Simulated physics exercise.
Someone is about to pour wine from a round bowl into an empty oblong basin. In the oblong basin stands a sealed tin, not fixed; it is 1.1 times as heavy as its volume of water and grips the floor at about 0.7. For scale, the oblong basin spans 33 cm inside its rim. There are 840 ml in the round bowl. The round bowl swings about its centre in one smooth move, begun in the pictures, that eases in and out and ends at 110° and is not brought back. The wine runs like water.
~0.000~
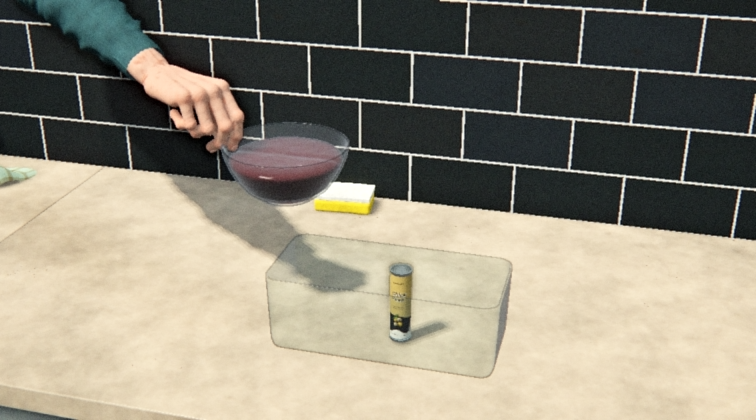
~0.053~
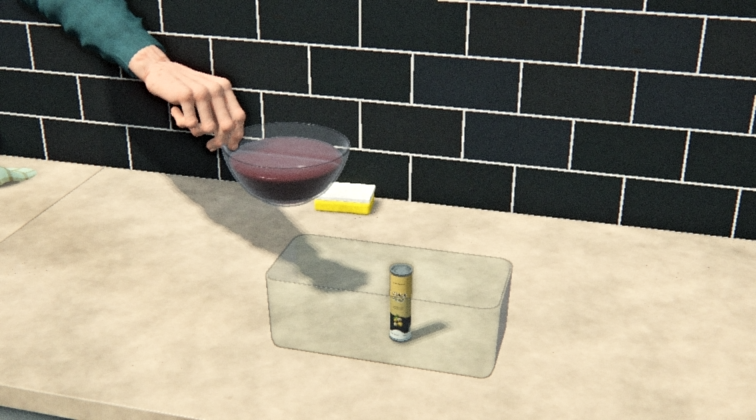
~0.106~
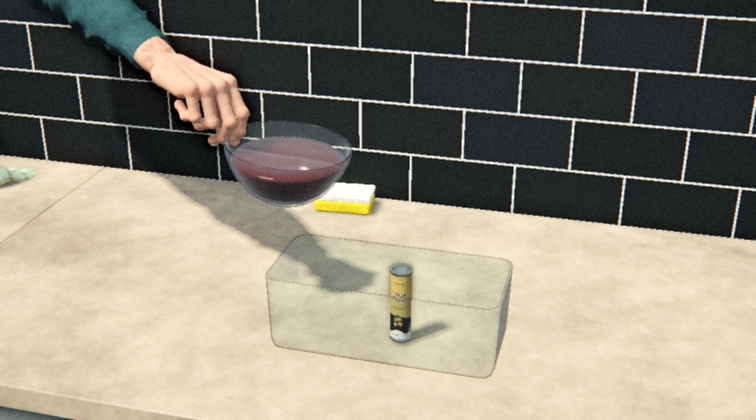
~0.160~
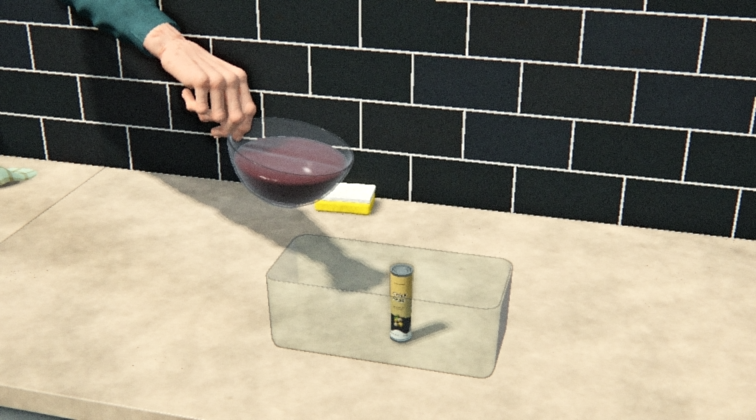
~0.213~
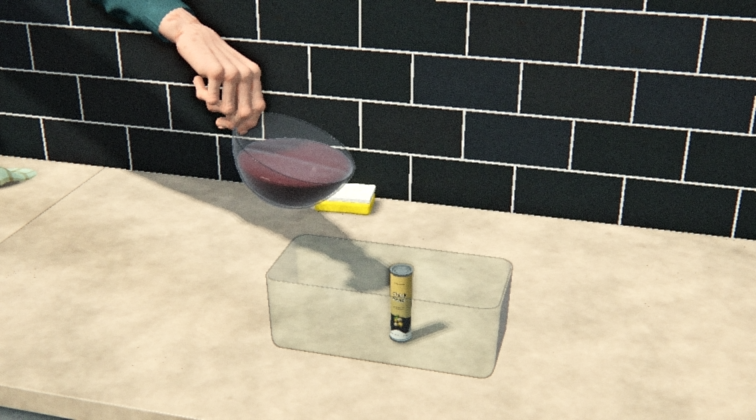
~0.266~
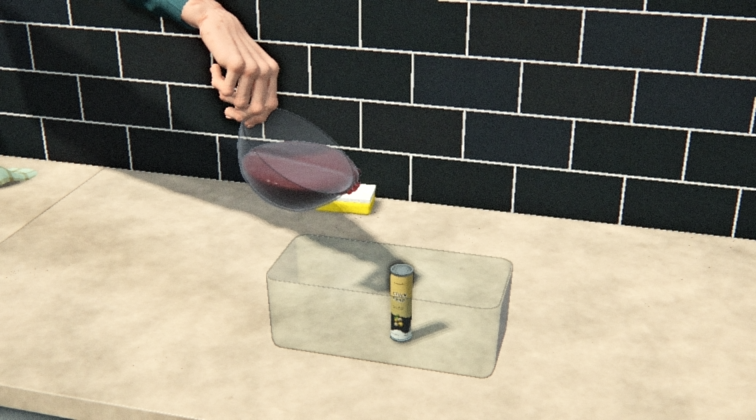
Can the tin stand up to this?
The tin goes over.
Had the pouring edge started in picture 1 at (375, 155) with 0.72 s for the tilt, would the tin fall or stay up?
Then it keeps standing.
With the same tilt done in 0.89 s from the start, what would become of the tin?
The tin stays up.
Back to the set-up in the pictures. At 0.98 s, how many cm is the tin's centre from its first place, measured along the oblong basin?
Some 5 cm.
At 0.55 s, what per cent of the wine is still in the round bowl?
Near 8 in a hundred.
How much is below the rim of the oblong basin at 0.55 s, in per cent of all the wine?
About 64 per cent.
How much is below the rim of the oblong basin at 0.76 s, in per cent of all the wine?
About 98 per cent.
By 0.55 s the tilt is 96° and 8 per cent is still to pour; the tin stands where it began.
By 0.76 s the tilt is 110° and 0 per cent is still to pour; the tin leans 14°.
By 0.98 s the tilt is 110° and 0 per cent is still to pour; the tin leans 37°.
By 1.22 s the tilt is 110° and 0 per cent is still to pour; the tin lies on its side.
At rest the tin lies on its side.
